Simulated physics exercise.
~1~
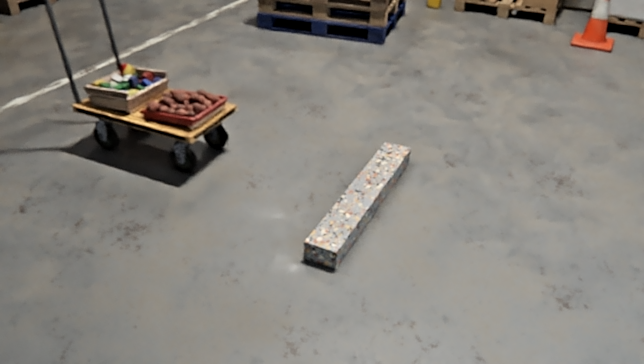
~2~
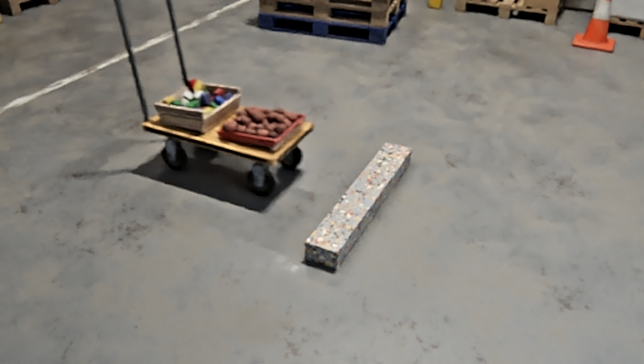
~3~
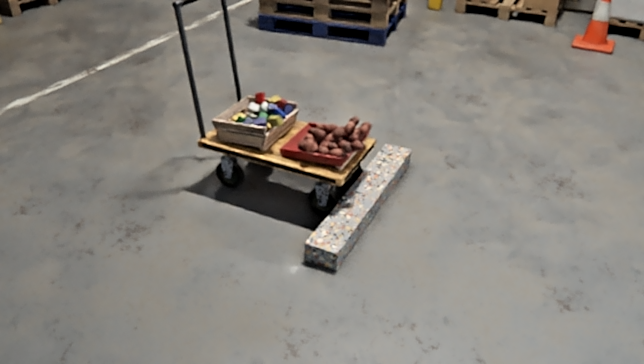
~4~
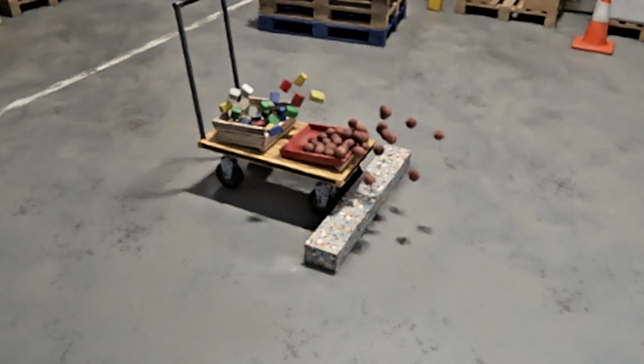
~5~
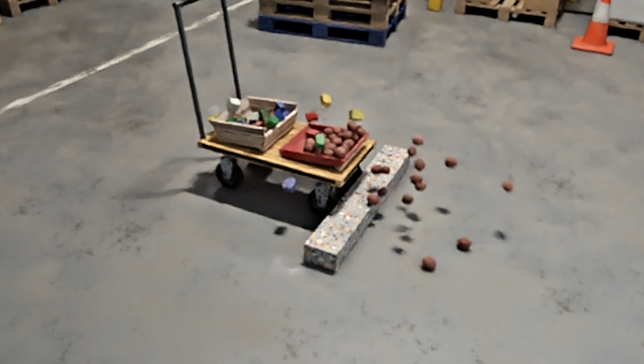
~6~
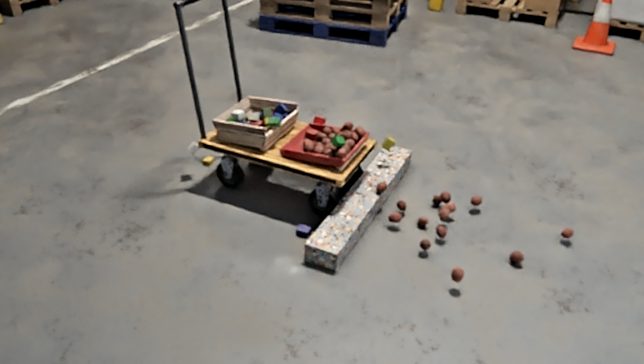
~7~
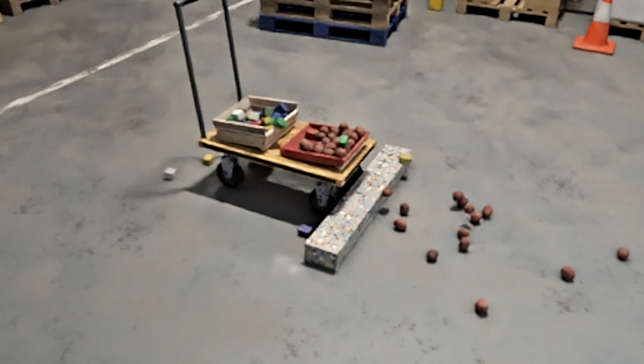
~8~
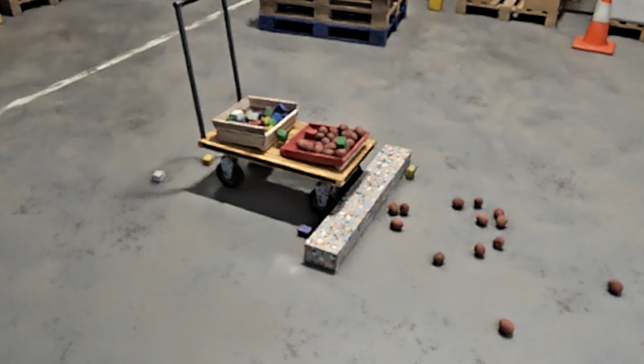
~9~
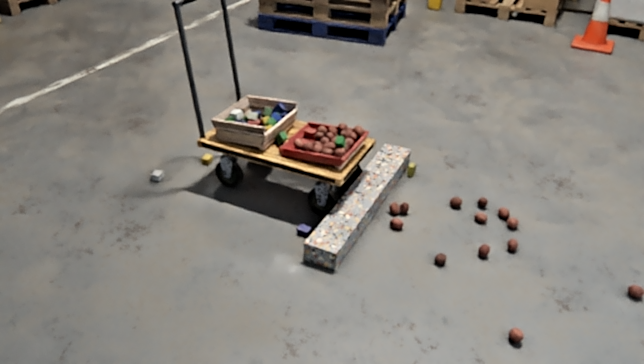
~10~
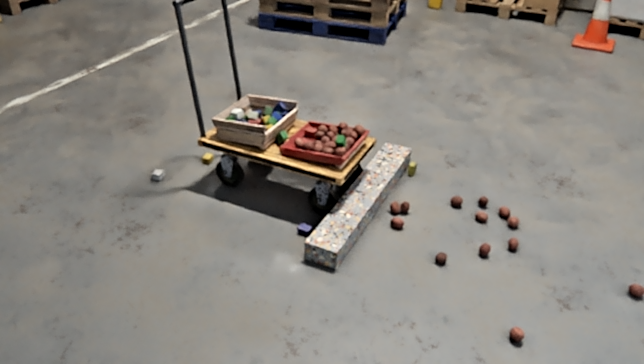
Flatbed trolley rolling right and stopping dead against a raised sill, flinging potatoes and some toy bricks onto the concrete floor.
